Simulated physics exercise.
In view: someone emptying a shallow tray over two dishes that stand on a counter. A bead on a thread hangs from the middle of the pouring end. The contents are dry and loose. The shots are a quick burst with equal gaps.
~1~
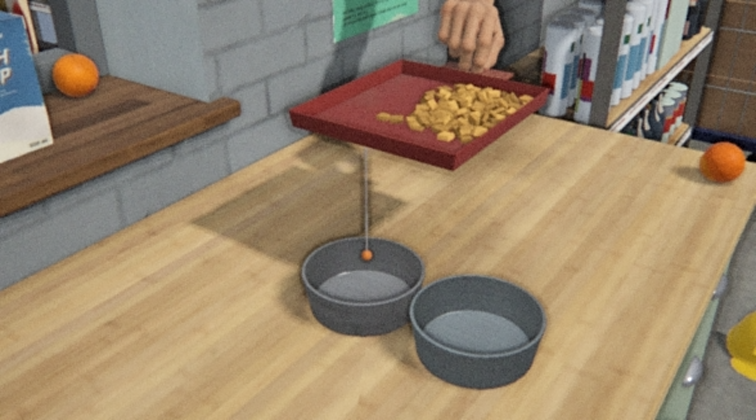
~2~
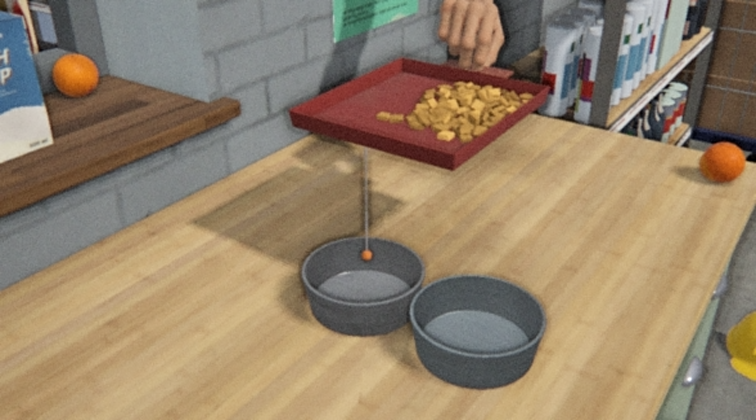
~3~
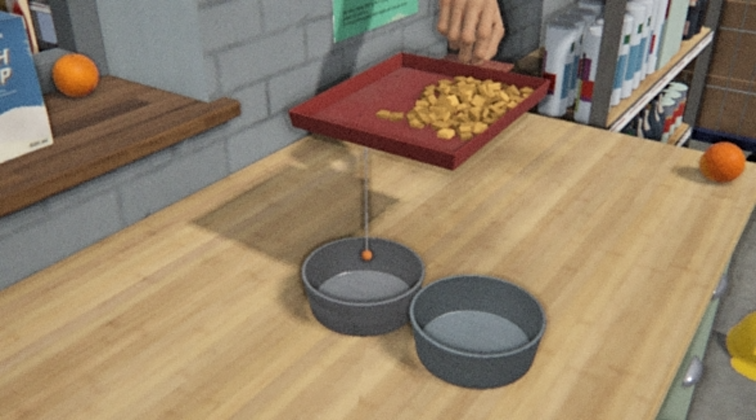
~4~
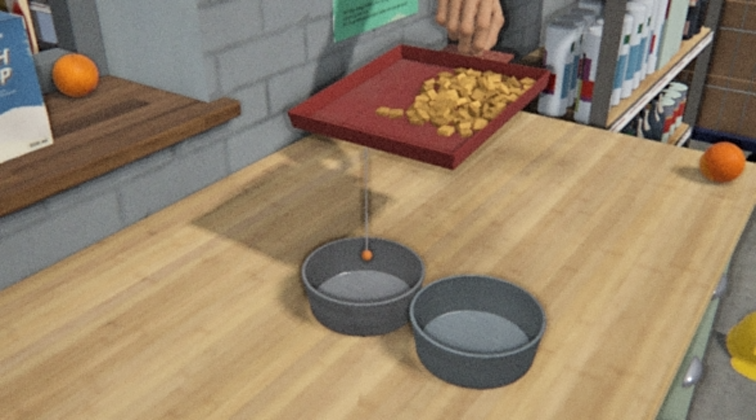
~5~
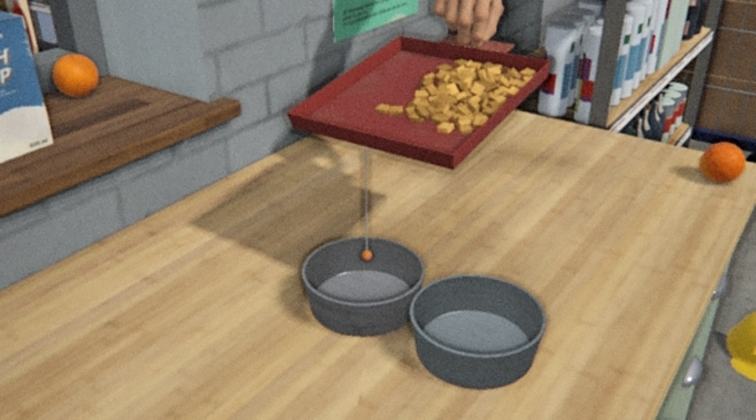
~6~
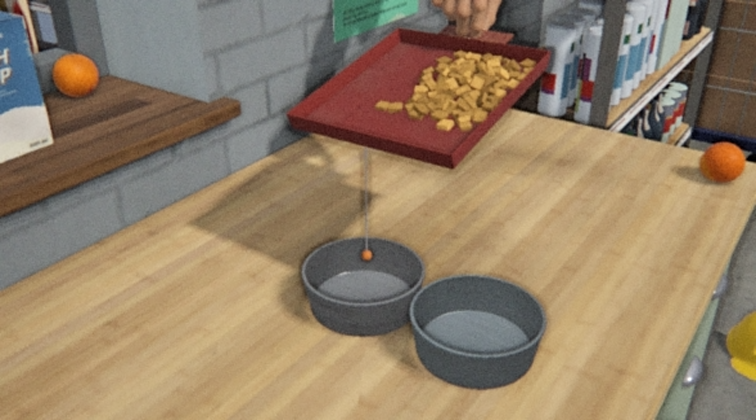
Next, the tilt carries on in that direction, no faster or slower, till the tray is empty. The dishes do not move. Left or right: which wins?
The left dish gets more.
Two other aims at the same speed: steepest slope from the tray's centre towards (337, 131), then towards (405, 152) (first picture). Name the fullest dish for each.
The first try: The left-hand dish. The second: The right-hand dish.
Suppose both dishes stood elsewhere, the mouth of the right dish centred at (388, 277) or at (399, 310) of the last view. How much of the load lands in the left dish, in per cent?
About 20 and 40 per cent.
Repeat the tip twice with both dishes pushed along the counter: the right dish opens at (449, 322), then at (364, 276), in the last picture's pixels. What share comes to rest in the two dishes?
About 80 and 70 per cent.
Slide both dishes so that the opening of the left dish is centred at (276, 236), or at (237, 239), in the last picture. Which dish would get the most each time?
First the right-hand dish, then the right dish.
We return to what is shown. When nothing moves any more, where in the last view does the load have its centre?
At about (351, 316).
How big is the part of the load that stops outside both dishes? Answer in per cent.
About 50 per cent.
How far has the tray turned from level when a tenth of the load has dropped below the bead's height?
Around 95° of tilt.
Just after the last frame, tray tipped steeply; almost all on the tray; just a few in the air.
A moment on, tray tipped right over; the larger part on the tray; just a few in the right dish; about a tenth in the left dish; just a few outside both; about a tenth in the air.
Further on, tray tipped past a quarter turn; about a tenth in the right dish; roughly half in the left dish; roughly half outside both.
When it is over, tray tipped past a quarter turn; about a tenth in the right dish; roughly half in the left dish; roughly half outside both.
